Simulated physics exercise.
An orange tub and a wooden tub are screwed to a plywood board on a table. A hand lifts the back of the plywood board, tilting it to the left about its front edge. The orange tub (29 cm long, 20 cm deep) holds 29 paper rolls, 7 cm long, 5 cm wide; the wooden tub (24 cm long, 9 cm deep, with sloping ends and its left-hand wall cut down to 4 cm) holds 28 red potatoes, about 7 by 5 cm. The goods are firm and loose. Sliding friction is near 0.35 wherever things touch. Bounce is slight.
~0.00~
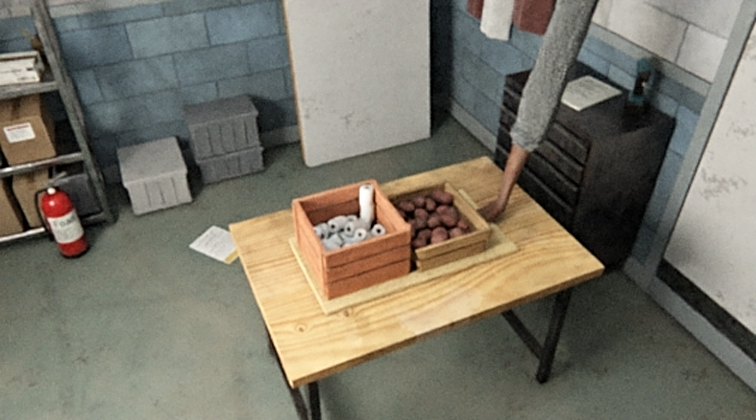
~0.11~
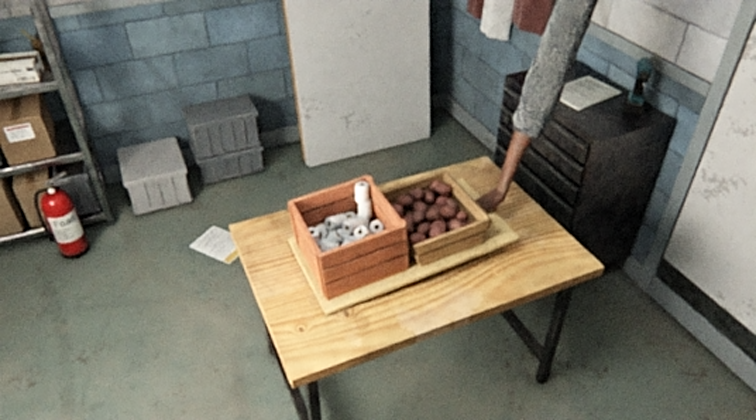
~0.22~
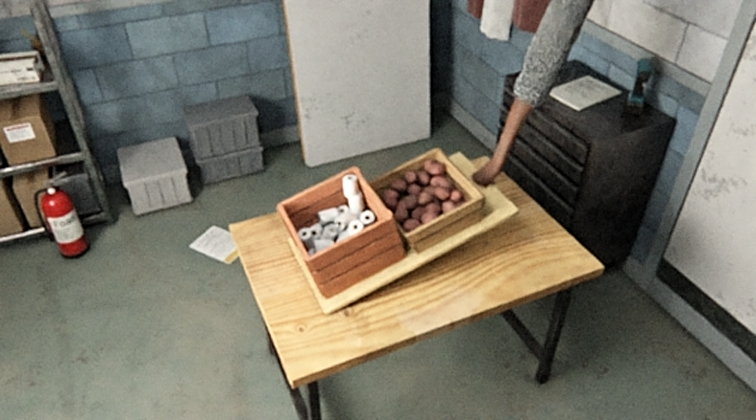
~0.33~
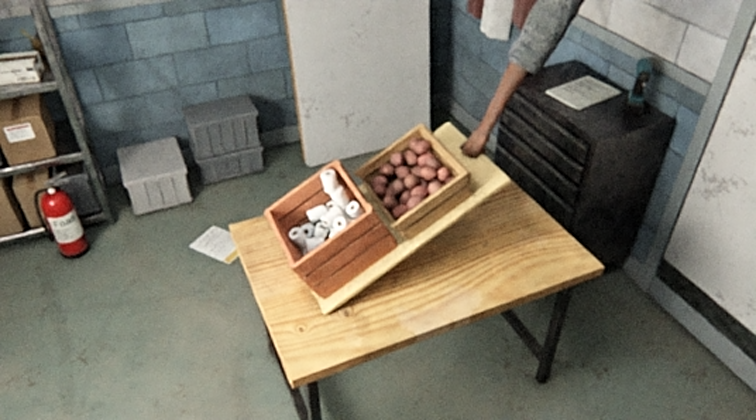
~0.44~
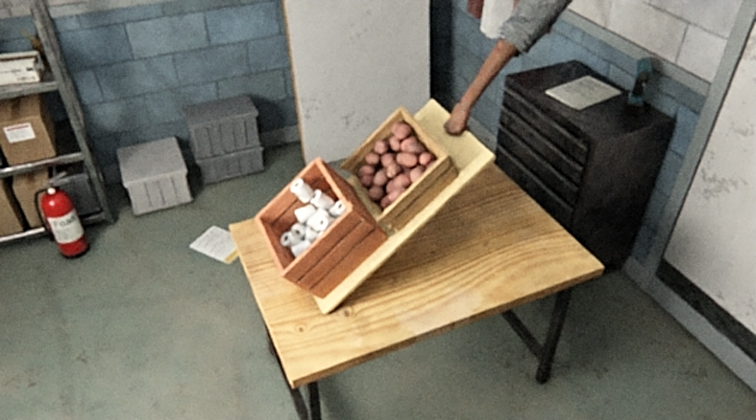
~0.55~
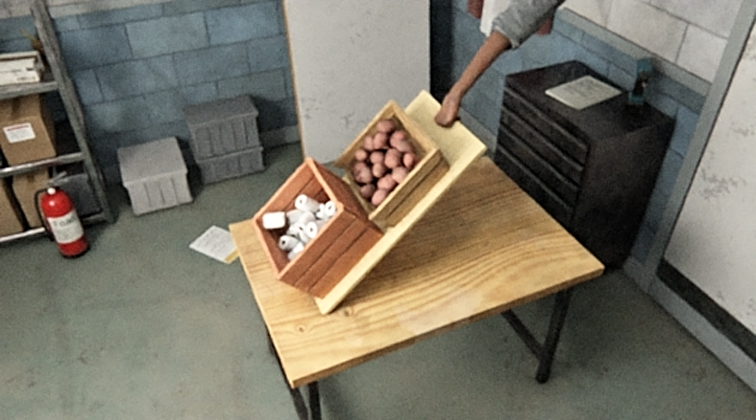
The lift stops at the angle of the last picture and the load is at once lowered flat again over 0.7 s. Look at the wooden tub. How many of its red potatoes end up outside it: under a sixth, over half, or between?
It sheds less than a sixth of them.
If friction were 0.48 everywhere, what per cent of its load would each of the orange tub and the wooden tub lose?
Then orange tub 0, wooden tub 0 per cent.
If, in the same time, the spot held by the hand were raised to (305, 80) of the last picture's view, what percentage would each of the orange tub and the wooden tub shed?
In that case orange tub 40, wooden tub 100 per cent.
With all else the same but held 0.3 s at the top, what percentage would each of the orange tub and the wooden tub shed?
In that case orange tub 0, wooden tub 0 per cent.
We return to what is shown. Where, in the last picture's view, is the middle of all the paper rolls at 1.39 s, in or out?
Near (340, 251).
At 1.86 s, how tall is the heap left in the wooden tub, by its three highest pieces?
Roughly 13 cm high.
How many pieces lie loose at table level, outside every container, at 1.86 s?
Roughly 0.
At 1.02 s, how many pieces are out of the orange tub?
About: Orange tub 0.
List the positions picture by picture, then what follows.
In the first picture (places track the rim corner closest to us here), wooden tub (416, 252); orange tub (327, 253); tipped 0°; all still inside.
Wooden tub (413, 247); orange tub (322, 254); tipped 4°, in the second picture.
Wooden tub (405, 236); orange tub (310, 258); tipped 15°, in the third picture.
Wooden tub (391, 226); orange tub (295, 265); tipped 27°, in the fourth picture.
Wooden tub (377, 221); orange tub (284, 272); tipped 38°, in the fifth picture.
Wooden tub (369, 219); orange tub (280, 276); tipped 42°; all still inside, in the sixth picture.
After 0.76 s, tilt 33°; the orange tub has all 29 and the wooden tub has all 28.
After 1.02 s, tilt 11°; the orange tub has all 29 and the wooden tub has all 28.
After 1.39 s, tilt 0°; the orange tub has all 29 and the wooden tub has all 28.
When it is over (at 1.86 s), the orange tub has all 29 and the wooden tub has all 28. Asked share, 0 of 28, 0 per cent.
